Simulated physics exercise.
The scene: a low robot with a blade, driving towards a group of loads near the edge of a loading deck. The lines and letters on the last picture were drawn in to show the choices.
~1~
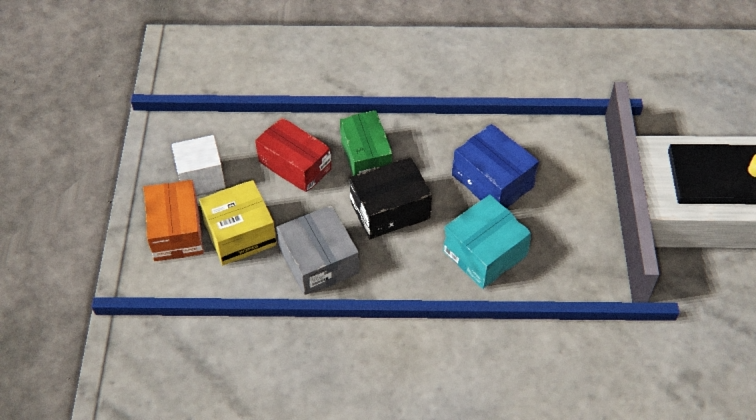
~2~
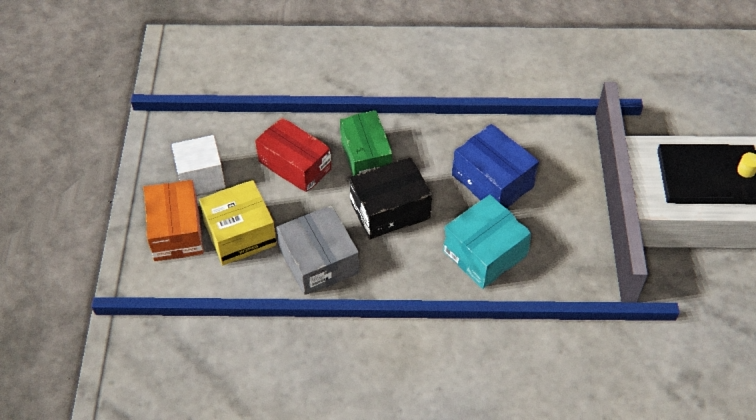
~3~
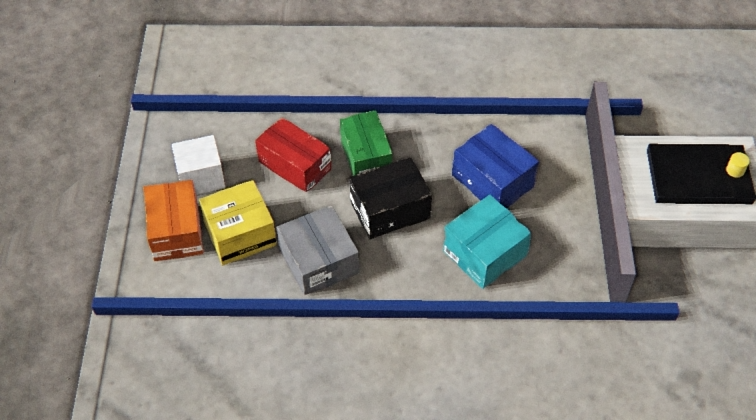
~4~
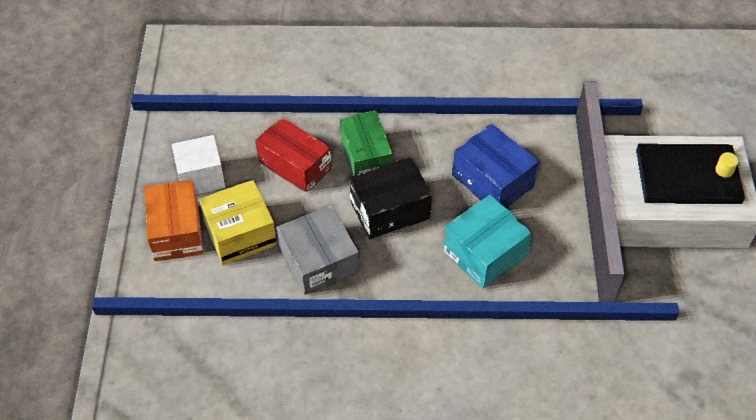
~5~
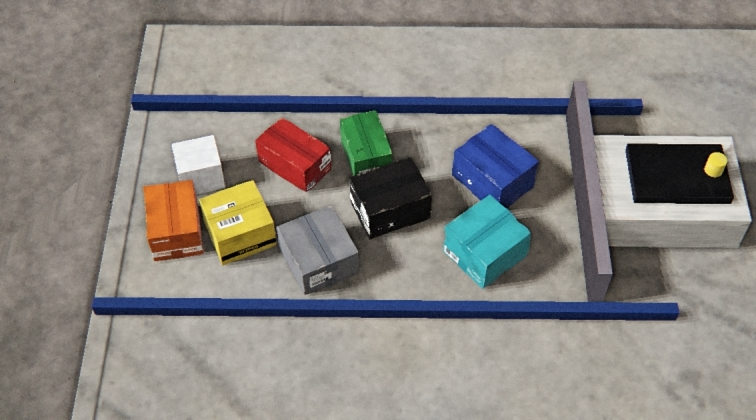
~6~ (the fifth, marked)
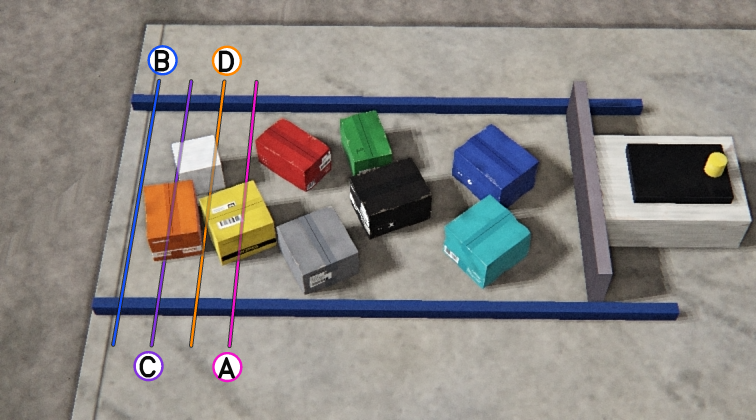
A low robot with a wide blade moves slowly left toward nine still, colourful boxes.
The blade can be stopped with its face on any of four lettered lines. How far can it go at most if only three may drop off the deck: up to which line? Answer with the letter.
A.
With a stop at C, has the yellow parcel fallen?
Yes.
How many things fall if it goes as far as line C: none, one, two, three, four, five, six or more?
Six or more.
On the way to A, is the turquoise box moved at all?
Yes.
On the marked copy, A at (244, 202); B at (138, 201); C at (173, 202); D at (209, 202).
Following A. Soon after the start, robot (546, 171); turquoise box (417, 236); blue box (421, 157).
Later, robot (423, 170); orange box (145, 228); white crate (184, 169).
In the end, robot (324, 169); white crate over the edge; orange box over the edge; two fallen.
As for the rest, B drops nine; C drops seven; D drops four.
